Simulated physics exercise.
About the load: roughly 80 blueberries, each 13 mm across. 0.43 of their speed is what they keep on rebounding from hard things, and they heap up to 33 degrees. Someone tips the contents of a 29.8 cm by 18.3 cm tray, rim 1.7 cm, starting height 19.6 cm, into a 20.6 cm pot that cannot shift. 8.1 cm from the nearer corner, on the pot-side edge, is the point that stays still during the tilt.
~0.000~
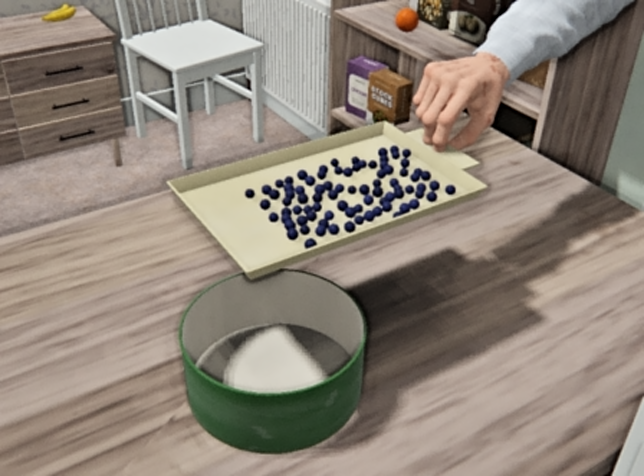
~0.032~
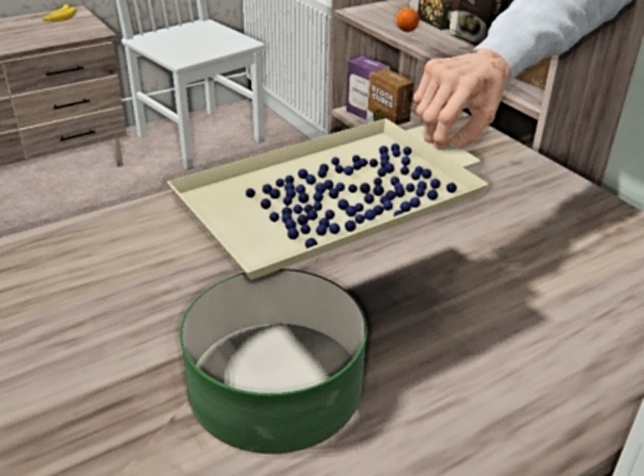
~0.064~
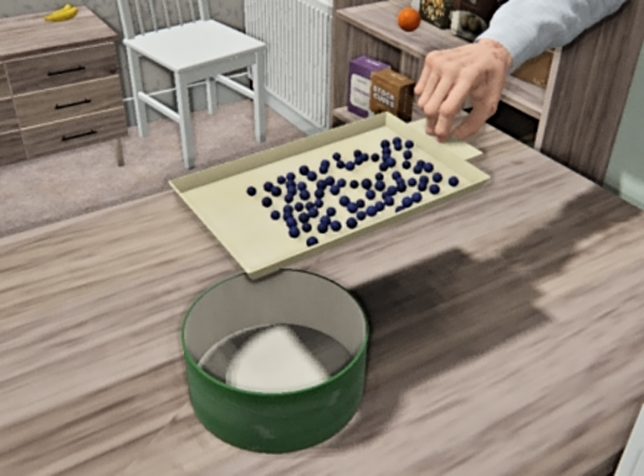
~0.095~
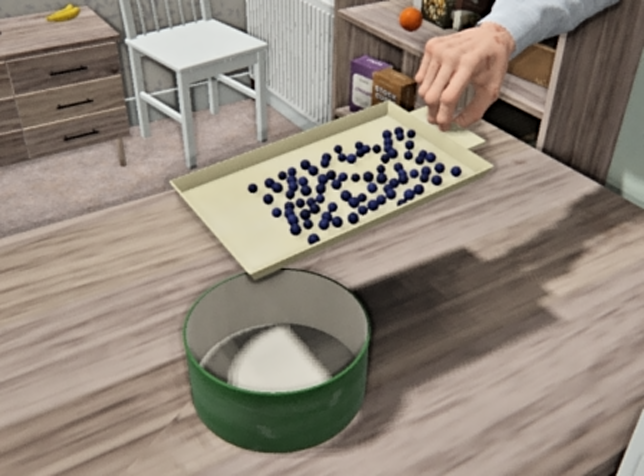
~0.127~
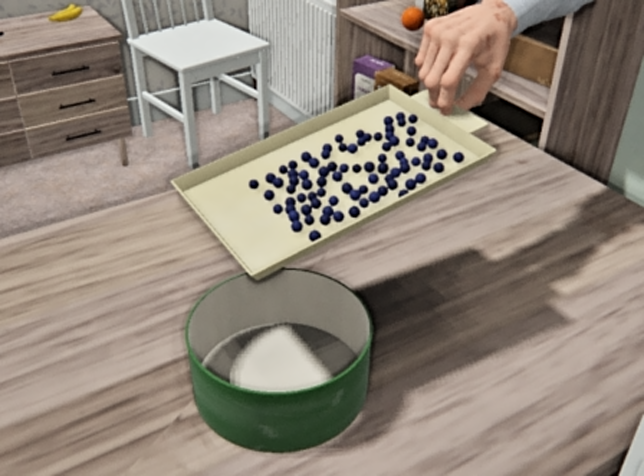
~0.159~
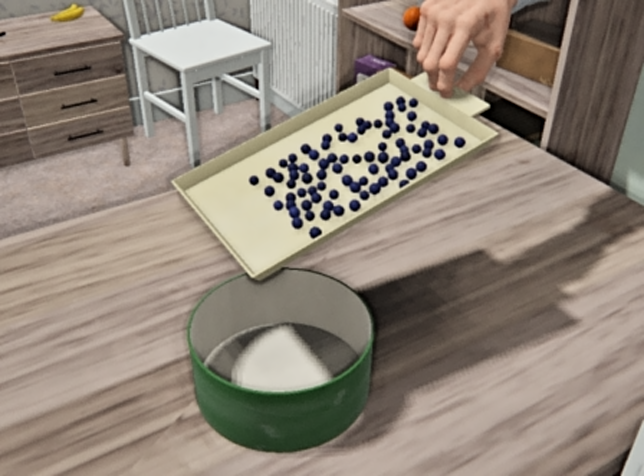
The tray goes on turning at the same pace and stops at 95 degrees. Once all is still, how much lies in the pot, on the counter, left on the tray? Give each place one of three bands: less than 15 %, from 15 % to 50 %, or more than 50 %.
Pot - from 15 % to 50 %; counter - more than 50 %; left on the tray - less than 15 %.
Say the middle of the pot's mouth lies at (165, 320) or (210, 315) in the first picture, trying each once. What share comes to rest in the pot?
About 80 and 75 per cent.
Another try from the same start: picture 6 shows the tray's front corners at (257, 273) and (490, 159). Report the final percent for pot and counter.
You'd end with pot at 95 and counter at 5.
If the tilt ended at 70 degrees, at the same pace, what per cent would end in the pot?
About 15 in a hundred would end up in the pot.
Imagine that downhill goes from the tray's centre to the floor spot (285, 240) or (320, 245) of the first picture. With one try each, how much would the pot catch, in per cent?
70 and 100 %.
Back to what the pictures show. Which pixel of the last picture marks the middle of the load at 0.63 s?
At that moment the load's centre is around (208, 275).
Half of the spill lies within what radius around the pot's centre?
Some 24 cm.
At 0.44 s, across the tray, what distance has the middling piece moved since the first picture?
It has moved some 6 cm from its start.
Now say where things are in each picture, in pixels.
Tray tilt 0 degrees, front corners at (250, 265) and (478, 185); middle of the pieces at (352, 190); pot at (273, 325), in the first picture.
Tray tilt 1 degrees, front corners at (251, 265) and (479, 183); middle of the pieces at (353, 189), in the second picture.
Tray tilt 2 degrees, front corners at (252, 266) and (481, 176); middle of the pieces at (354, 185), in the third picture.
Tray tilt 5 degrees, front corners at (253, 266) and (484, 165), lowest corner left front; middle of the pieces at (356, 178), in the fourth picture.
Tray tilt 10 degrees, front corners at (254, 267) and (486, 150), lowest corner left front; middle of the pieces at (357, 169), in the fifth picture.
Tray tilt 14 degrees, front corners at (255, 269) and (488, 133), lowest corner left front; middle of the pieces at (357, 159); pot at (281, 324). Its pace works out near 145 degrees a second, in the sixth picture.
After 0.44 s, tilt 54 degrees; the tray holds 100 %, the pot 0 %.
Then, at 0.63 s, tilt 82 degrees; the tray holds 50 %, the pot 0 %.
After 0.93 s, tilt 95 degrees; the tray holds 0 %, the pot 30 %.
At rest (1.6 s), pot 30 %, counter 70 %, tray 0 %.
